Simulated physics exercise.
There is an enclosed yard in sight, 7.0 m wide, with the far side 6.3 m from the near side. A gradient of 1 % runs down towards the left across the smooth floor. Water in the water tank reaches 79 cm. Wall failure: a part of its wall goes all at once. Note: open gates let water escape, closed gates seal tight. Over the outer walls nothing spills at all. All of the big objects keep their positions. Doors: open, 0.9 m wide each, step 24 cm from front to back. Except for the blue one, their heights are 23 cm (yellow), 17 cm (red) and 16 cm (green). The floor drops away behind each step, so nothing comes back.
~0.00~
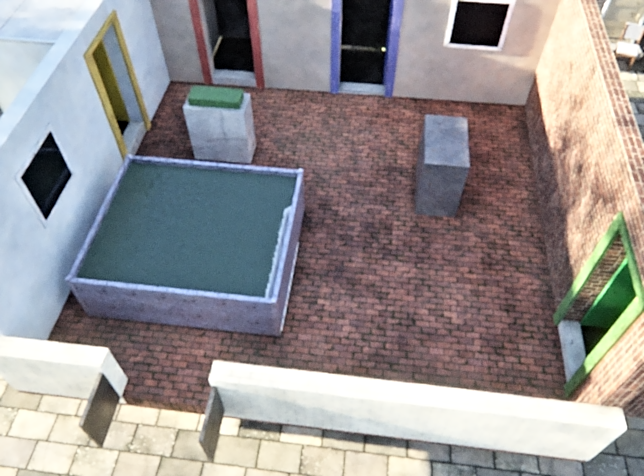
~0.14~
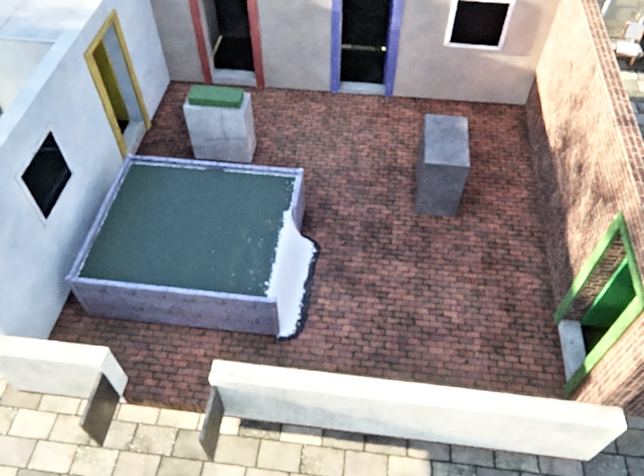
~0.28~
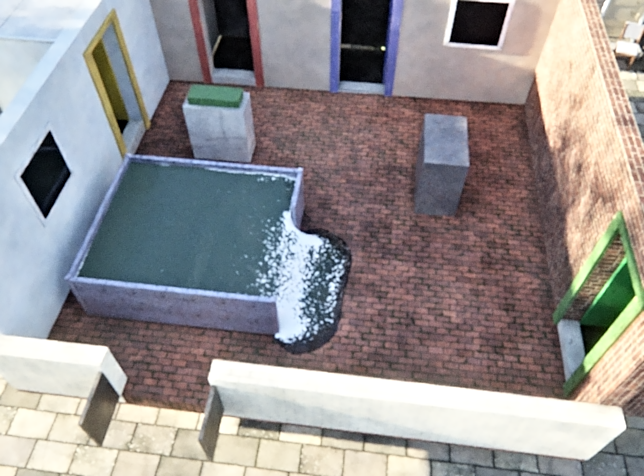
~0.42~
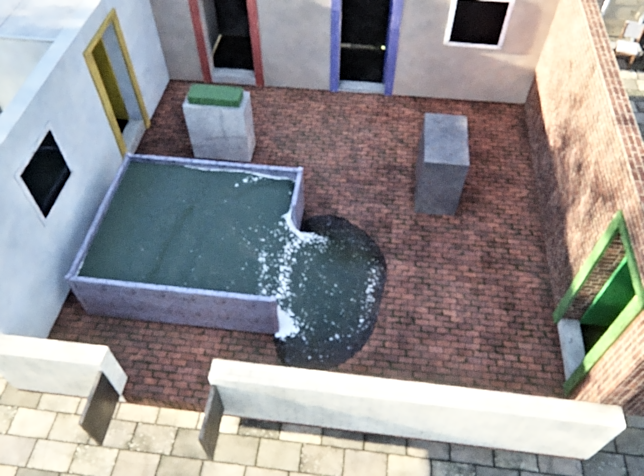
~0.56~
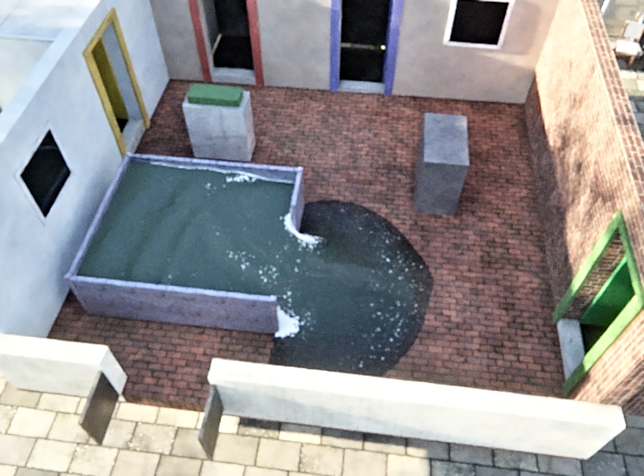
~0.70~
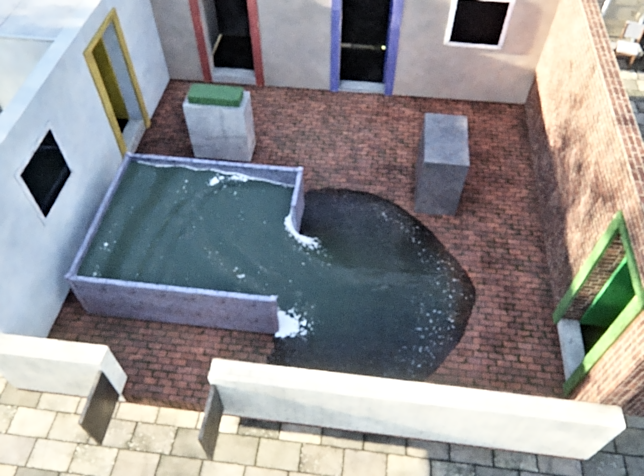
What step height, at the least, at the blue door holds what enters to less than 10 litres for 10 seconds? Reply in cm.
A height of roughly 6.5 cm.
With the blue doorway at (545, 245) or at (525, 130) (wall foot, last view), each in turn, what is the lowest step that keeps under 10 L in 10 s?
In turn: Roughly 28 cm, roughly 20 cm.
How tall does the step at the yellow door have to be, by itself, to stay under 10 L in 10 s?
For the yellow door, about 10.0 cm.
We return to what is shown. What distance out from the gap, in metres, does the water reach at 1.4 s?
Near 4.2 m, more or less.
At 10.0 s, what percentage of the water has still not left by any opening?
Close to 92 in a hundred.
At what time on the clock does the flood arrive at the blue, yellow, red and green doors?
Door blue: 3.2 seconds; door yellow: 6.5 seconds; door red: 5.5 seconds; door green: 1.1 seconds.
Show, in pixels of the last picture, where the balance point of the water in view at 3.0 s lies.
My guess is close to (337, 275).
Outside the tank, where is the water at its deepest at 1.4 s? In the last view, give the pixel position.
Around (291, 299).
After 1.4 s water covers 35 % of the floor, deepest (42 cm) near (291, 299); it has not reached the blue door.
After 3.0 s water covers 50 % of the floor, deepest (42 cm) near (557, 399); it has not reached the blue door.
After 10.0 s water covers 95 % of the floor, deepest (25 cm) near (111, 205); 7 cm at the blue door, 6 litres in over its 7 cm step.
At the blue door as built, the water arrived by 3.2 s and peaked near 11 cm at 4.8 s.
With a step of 5.5 cm, 16 litres would have come in within the 10 s; with 7 cm, 6 litres. So under 10 litres takes about 6.5 cm.
